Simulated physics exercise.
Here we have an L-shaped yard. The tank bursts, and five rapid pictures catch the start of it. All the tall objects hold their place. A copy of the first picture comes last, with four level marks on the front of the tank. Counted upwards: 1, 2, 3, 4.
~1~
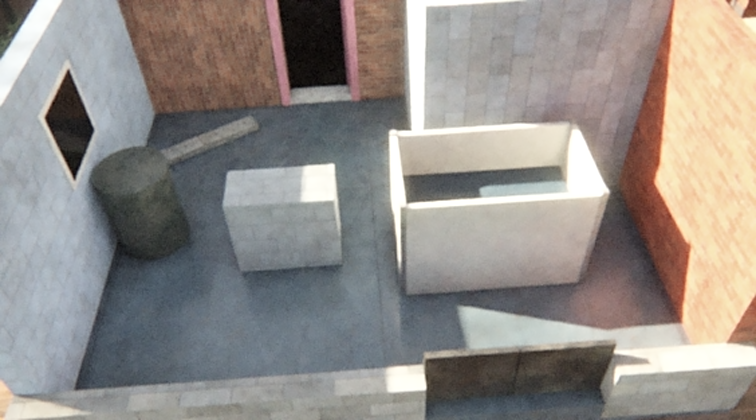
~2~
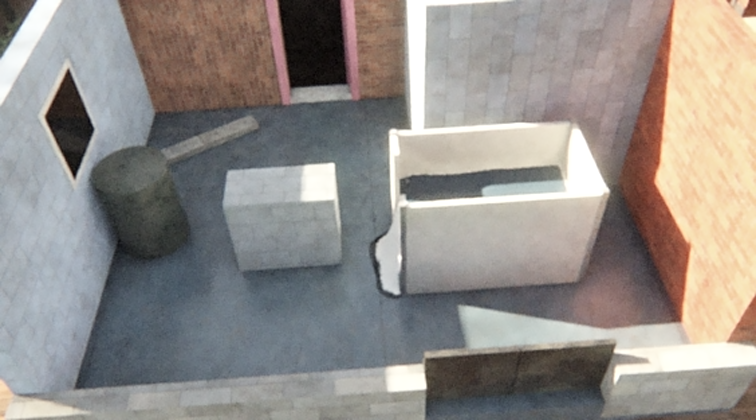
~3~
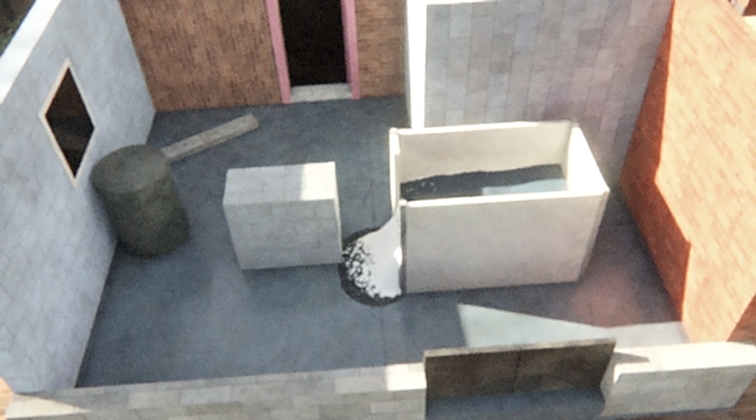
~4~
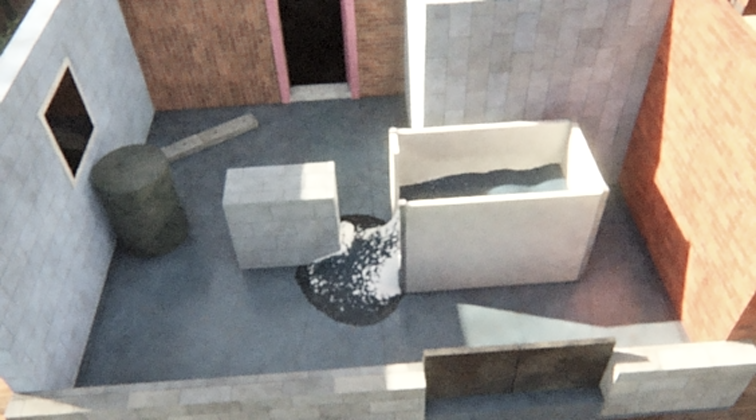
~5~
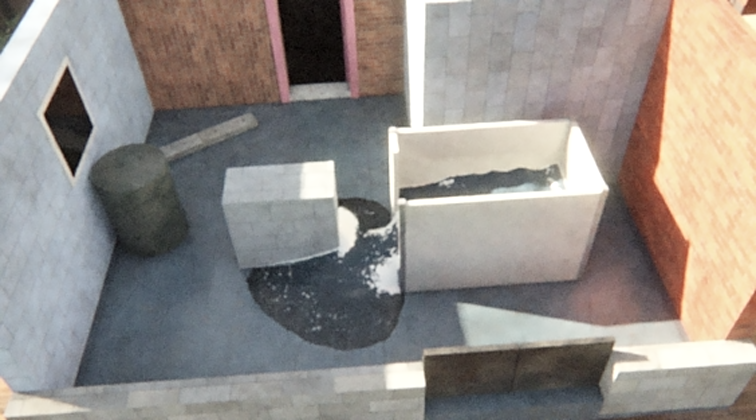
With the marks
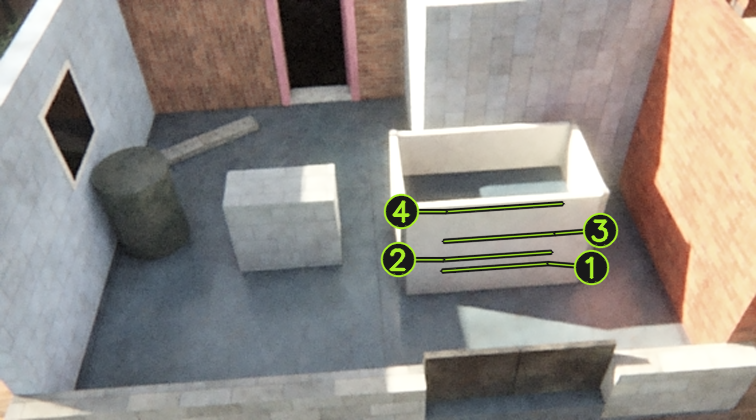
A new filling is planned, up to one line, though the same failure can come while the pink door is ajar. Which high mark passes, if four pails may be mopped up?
The answer is line 3.
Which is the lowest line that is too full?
4.
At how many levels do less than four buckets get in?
Three.
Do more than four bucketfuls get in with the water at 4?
Yes, it does.
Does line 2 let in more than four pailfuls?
No.
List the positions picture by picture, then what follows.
In the first frame, water in the tank at rest, its middle at (488, 202); foot of the pink doorway at (321, 102); shut gate at (518, 355).
In the second frame, front seen at (385, 238), 1 % of the ground wet.
In the third frame, front seen at (355, 242), 3 % of the ground wet.
In the fourth frame, front seen at (308, 282), 5 % of the ground wet.
In the fifth frame, front seen at (258, 289), 9 % of the ground wet.
On the marked copy, 1 at (495, 267); 2 at (497, 256); 3 at (499, 237); 4 at (504, 207); from the bottom up 1, 2, 3, 4.
Choosing 1, nothing gets over.
Choosing 2, nothing gets over.
Choosing 3, a bucket or two gets in.
Choosing 4, some 15 bucketfuls get in.
